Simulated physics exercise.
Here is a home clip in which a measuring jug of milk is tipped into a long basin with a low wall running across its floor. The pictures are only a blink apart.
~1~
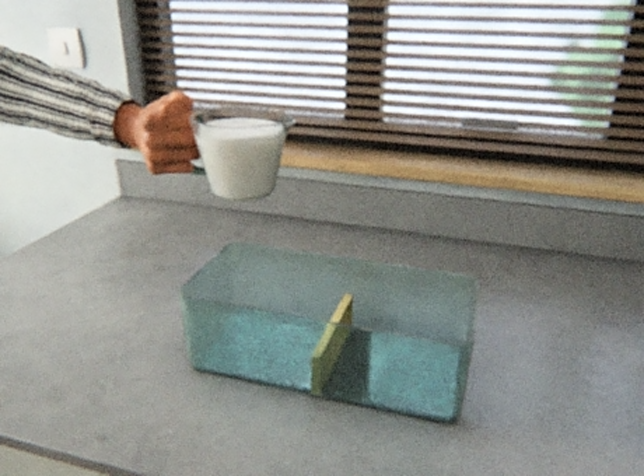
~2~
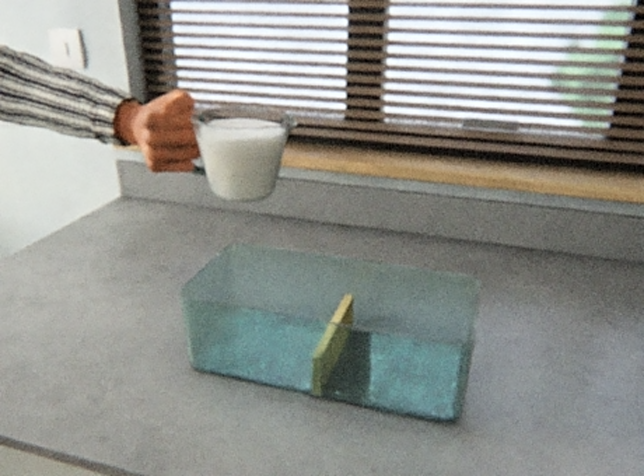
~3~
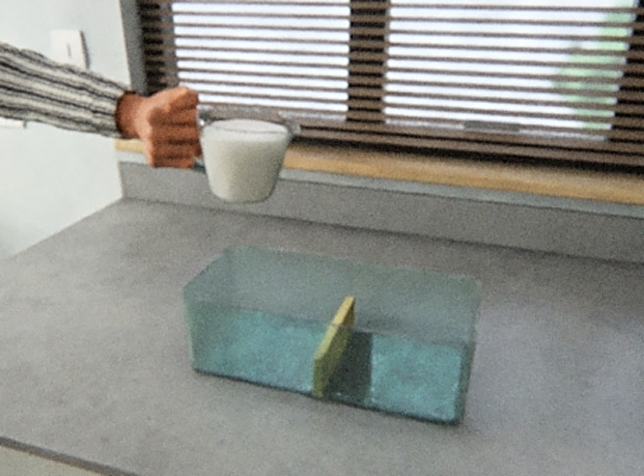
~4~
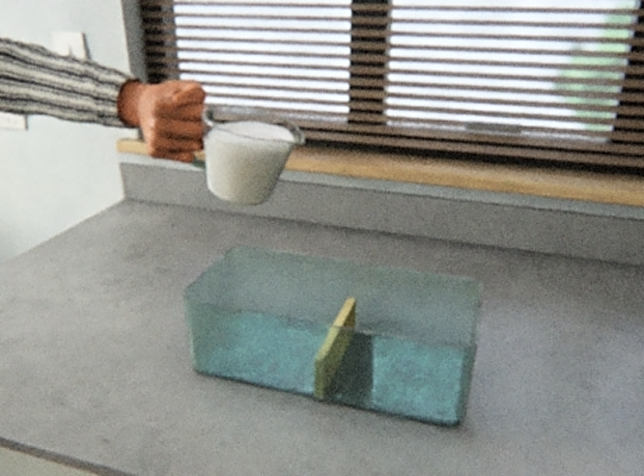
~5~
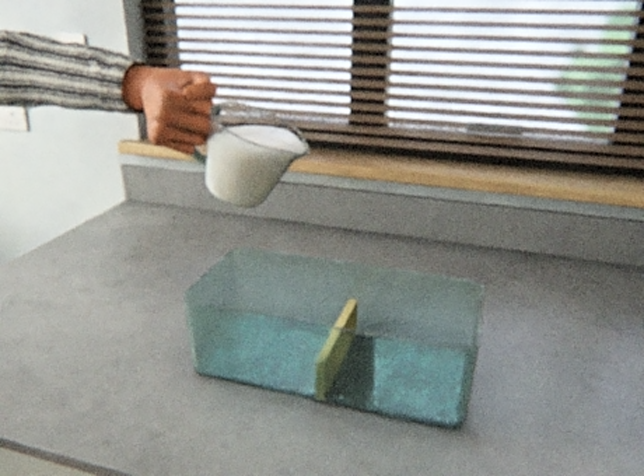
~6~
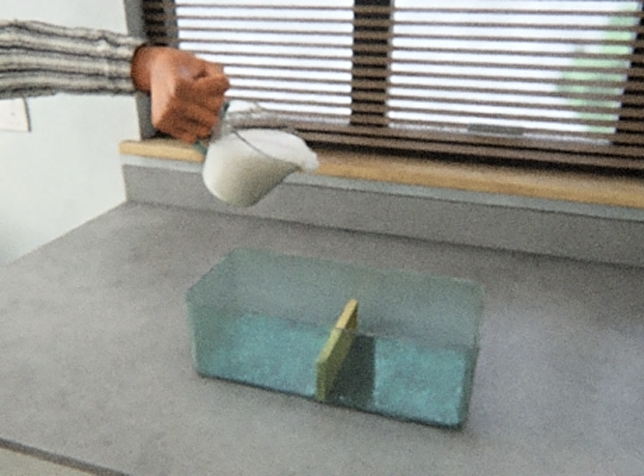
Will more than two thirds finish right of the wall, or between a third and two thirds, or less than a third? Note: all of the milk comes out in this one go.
Right of the wall there will be between a third and two thirds.
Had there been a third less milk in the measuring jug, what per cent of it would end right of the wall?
Estimated share: Close to 25 per cent.
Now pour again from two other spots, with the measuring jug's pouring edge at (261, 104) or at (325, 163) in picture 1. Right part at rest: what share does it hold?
The first start gives some 10 %, the second some 80 %.
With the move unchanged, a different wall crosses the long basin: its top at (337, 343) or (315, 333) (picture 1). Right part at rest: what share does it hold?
My guess is some 50 percent the first time and some 80 percent the second.
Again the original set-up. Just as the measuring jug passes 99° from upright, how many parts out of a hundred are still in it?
Roughly 30 %.
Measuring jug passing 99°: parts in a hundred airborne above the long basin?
Roughly 35 percent.
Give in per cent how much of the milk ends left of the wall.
Share approx. 50 %.
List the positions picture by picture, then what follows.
It leans 0°; its right rim is at (294, 122); the milk meets the walls at (204, 124) and (284, 131); the long basin's rim runs from (205, 267) to (476, 310); the wall's top is at (334, 324), in the first frame.
It leans 2°; its right rim is at (295, 124); the milk meets the walls at (205, 124) and (285, 132), in the second frame.
It leans 6°; its right rim is at (299, 131); the milk meets the walls at (209, 124) and (288, 135), in the third frame.
It leans 13°; its right rim is at (304, 141); the milk meets the walls at (214, 128) and (295, 140), in the fourth frame.
It leans 23°; its right rim is at (308, 153); the milk meets the walls at (218, 133) and (305, 145), in the fifth frame.
It leans 34°; its right rim is at (310, 167); the milk meets the walls at (220, 139) and (302, 156); 4 per cent is over the edge, in the sixth frame.
A moment on, the measuring jug is tipped on its side and 30 per cent is still to pour, 2 is left of the wall and 33 right of it.
Next, the measuring jug is tipped right over and 1 per cent is still to pour, 46 is left of the wall and 49 right of it.
Then the measuring jug is tipped right over and 0 per cent is still to pour, 48 is left of the wall and 49 right of it.
Later the measuring jug is tipped right over and 0 per cent is still to pour, 48 is left of the wall and 50 right of it.
In the end 48 per cent lies left of the wall, 50 right of it and 2 outside.
